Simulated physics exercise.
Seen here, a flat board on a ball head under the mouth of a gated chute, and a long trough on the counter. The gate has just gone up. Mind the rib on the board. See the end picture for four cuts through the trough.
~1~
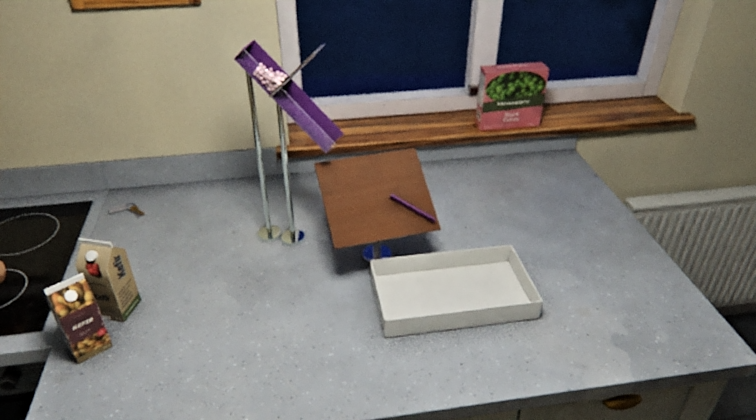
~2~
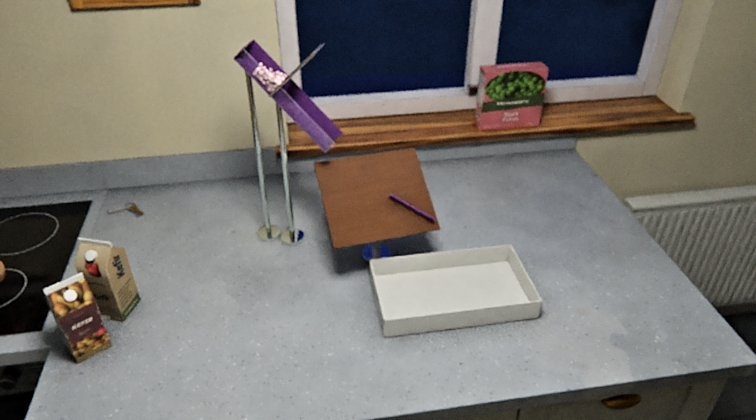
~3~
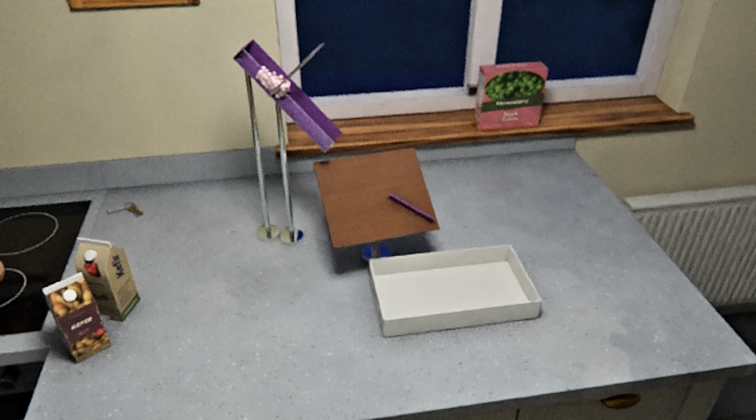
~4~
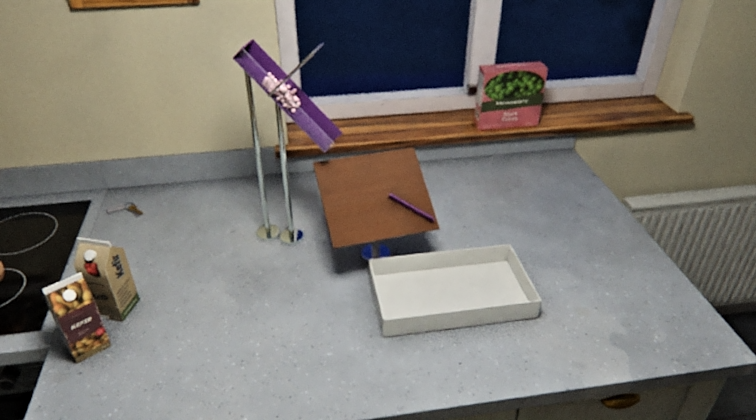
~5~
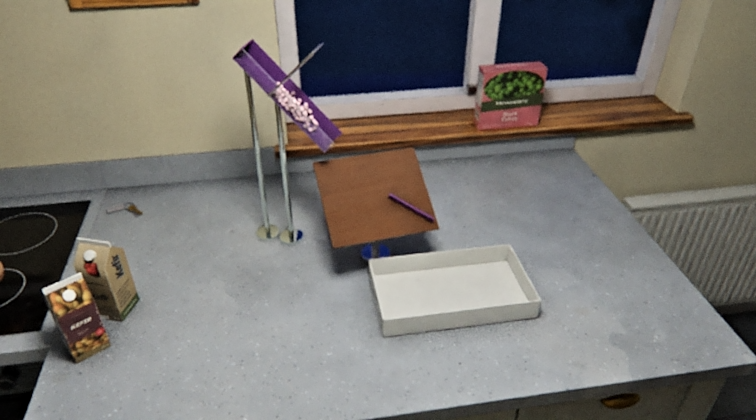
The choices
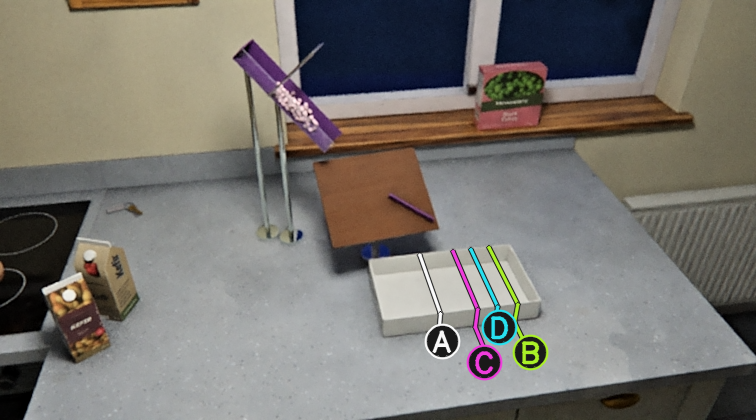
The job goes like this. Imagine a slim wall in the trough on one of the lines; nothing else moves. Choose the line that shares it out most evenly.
A.
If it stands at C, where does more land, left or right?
Left.
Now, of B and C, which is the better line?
Here it is line C.
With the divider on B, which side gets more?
More lands on the left.
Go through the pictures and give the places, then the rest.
Load behind the gate (270, 77), sugar pearls; lip of the chute (330, 148), sloping fairly steeply, in the first frame.
Middle of the board (377, 195), tilted fairly steeply; middle of its low edge (389, 238); of its high edge (365, 155), in the second frame.
Front corners of the trough (384, 320) and (541, 300), empty; front of the load (284, 94), in the third frame.
Middle of the load (282, 90); its front (293, 110), roughly a third of the way to the lip; rib from (390, 194) to (435, 219), in the fourth frame.
Middle of the load (295, 102); its front (314, 129), roughly two thirds of the way to the lip, in the fifth frame.
On the marked copy, line A crosses the front rim at (440, 313); line B crosses the front rim at (517, 303); line C crosses the front rim at (477, 308); line D crosses the front rim at (497, 306).
For line A, of what is caught, roughly half on the left of the divider, roughly half on the right.
For line B, of what is caught, almost all on the left of the divider, about a tenth on the right.
For line C, of what is caught, the larger part on the left of the divider, roughly a quarter on the right.
For line D, of what is caught, the larger part on the left of the divider, roughly a quarter on the right.
